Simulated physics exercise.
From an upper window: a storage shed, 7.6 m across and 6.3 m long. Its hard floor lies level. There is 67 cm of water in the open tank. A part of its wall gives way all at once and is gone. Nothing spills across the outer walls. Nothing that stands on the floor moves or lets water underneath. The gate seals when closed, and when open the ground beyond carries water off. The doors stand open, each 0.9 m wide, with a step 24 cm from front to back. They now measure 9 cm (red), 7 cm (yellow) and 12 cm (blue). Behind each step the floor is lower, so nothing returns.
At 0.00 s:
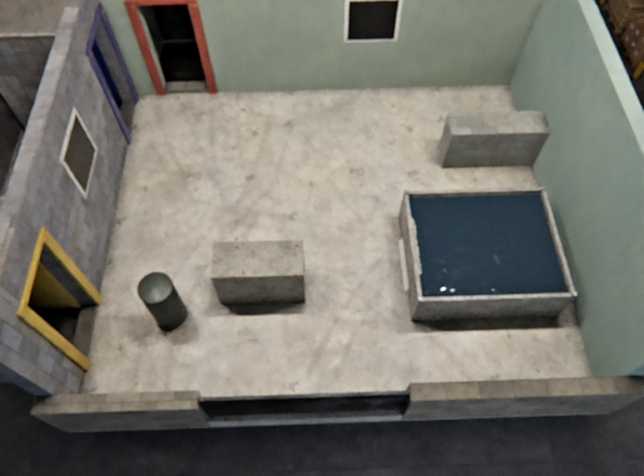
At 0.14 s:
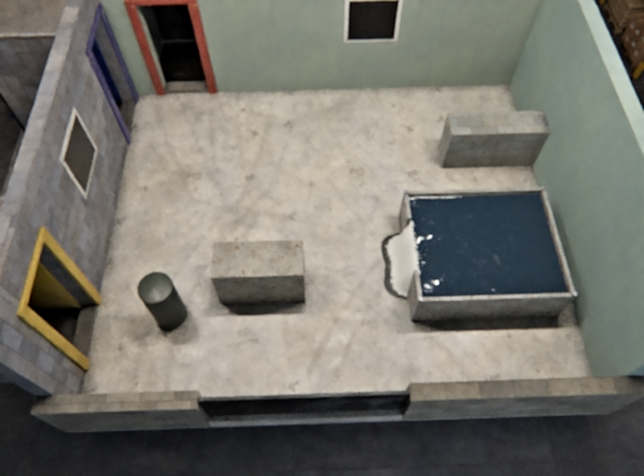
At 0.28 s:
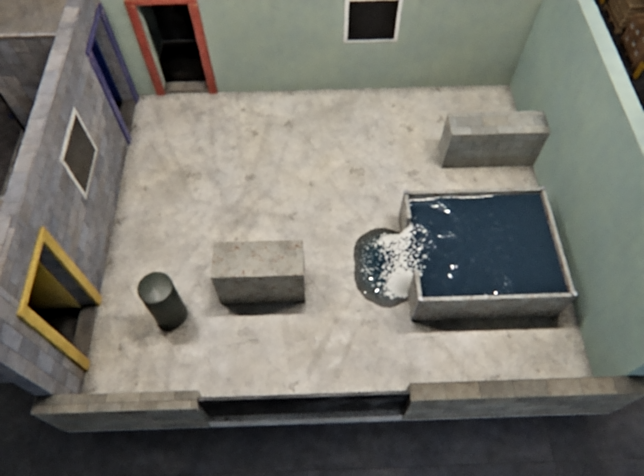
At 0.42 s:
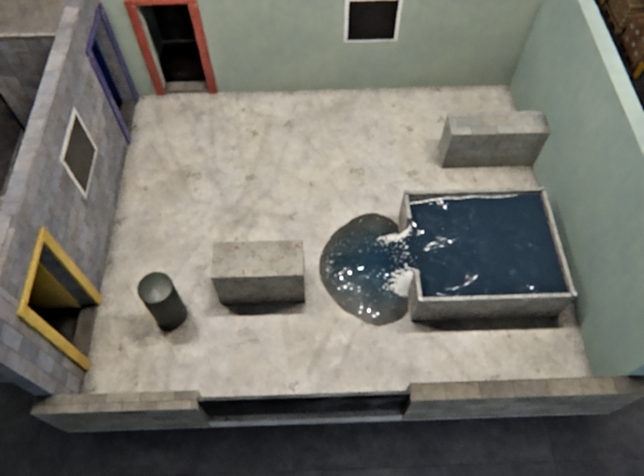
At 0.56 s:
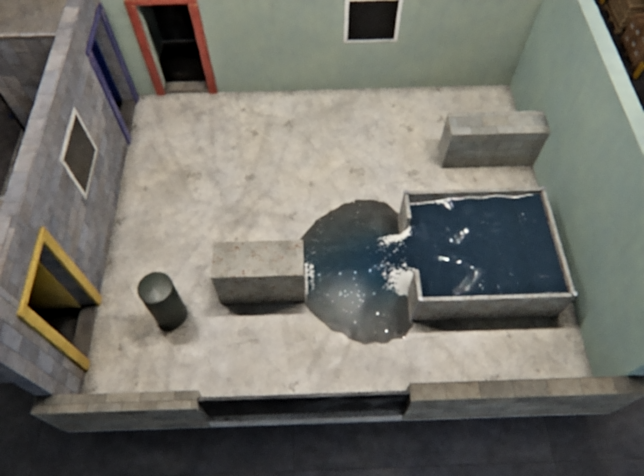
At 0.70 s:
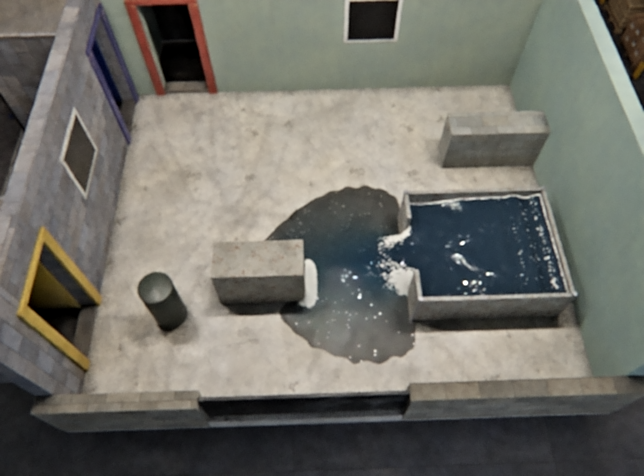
To begin with, dark water lies still in an open tank on the right of a pale-floored shed. Water then bursts through a gap in the tank's left wall, foaming and spreading across the floor in a widening rounded pool, which meets a grey block and spreads partly behind it.
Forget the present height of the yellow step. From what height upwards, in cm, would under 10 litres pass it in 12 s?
About 12 cm.
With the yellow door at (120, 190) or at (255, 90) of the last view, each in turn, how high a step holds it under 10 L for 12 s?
Roughly 14.0 and 9.0 cm.
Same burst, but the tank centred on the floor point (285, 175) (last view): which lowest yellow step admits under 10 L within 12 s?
About 11.0 cm.
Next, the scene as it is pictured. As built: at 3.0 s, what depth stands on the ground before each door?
Depths in cm: Red 4, yellow 9, blue 15.
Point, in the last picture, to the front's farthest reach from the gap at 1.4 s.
Near (131, 247).
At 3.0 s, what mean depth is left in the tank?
About 33 cm.
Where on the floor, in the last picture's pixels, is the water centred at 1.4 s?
Near (432, 266).
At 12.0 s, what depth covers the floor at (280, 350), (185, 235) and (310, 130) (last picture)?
About 4, 6 and 7 cm.
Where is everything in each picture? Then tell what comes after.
In the first frame, still water, 67 cm deep, in the open tank at (484, 243); the yellow door at (67, 307) is dry.
In the second frame, water pours out at (410, 258) and has run 0.3 m, to (393, 290); about 10 cm deep outside, 67 cm at the back.
In the third frame, the front is at (364, 288), 0.8 m from the gap at (410, 259); 0.9 m2 of floor is wet, 67 cm left at the back.
In the fourth frame, water pours out at (410, 259) and has run 1.4 m, to (326, 279); about 8 cm deep outside, 67 cm at the back.
In the fifth frame, the gap is at (410, 259), the front 2.0 m out at a hidden place; the back of the open tank holds 66 cm.
In the sixth frame, the front is at a hidden place, 2.6 m from the gap at (410, 259); 4.6 m2 of floor is wet, 60 cm left at the back; 2.7 m in a straight line remain to the yellow door at (67, 307).
After 1.4 s water covers 25 % of the floor, deepest (38 cm) near (398, 267); it has not reached the yellow door.
After 3.0 s water covers 55 % of the floor, deepest (26 cm) near (312, 279); 9 cm at the yellow door, 0 litres in over its 7 cm step.
After 12.0 s water covers 100 % of the floor, deepest (14 cm) near (524, 138); 5 cm at the yellow door, 65 litres in over its 7 cm step.
At the yellow door as built, the water arrived by 2.8 s and peaked near 16 cm at 3.2 s.
With a step of 11 cm, 16 litres would have come in within the 12 s; with 13 cm, 7 litres. So under 10 litres takes about 12 cm.
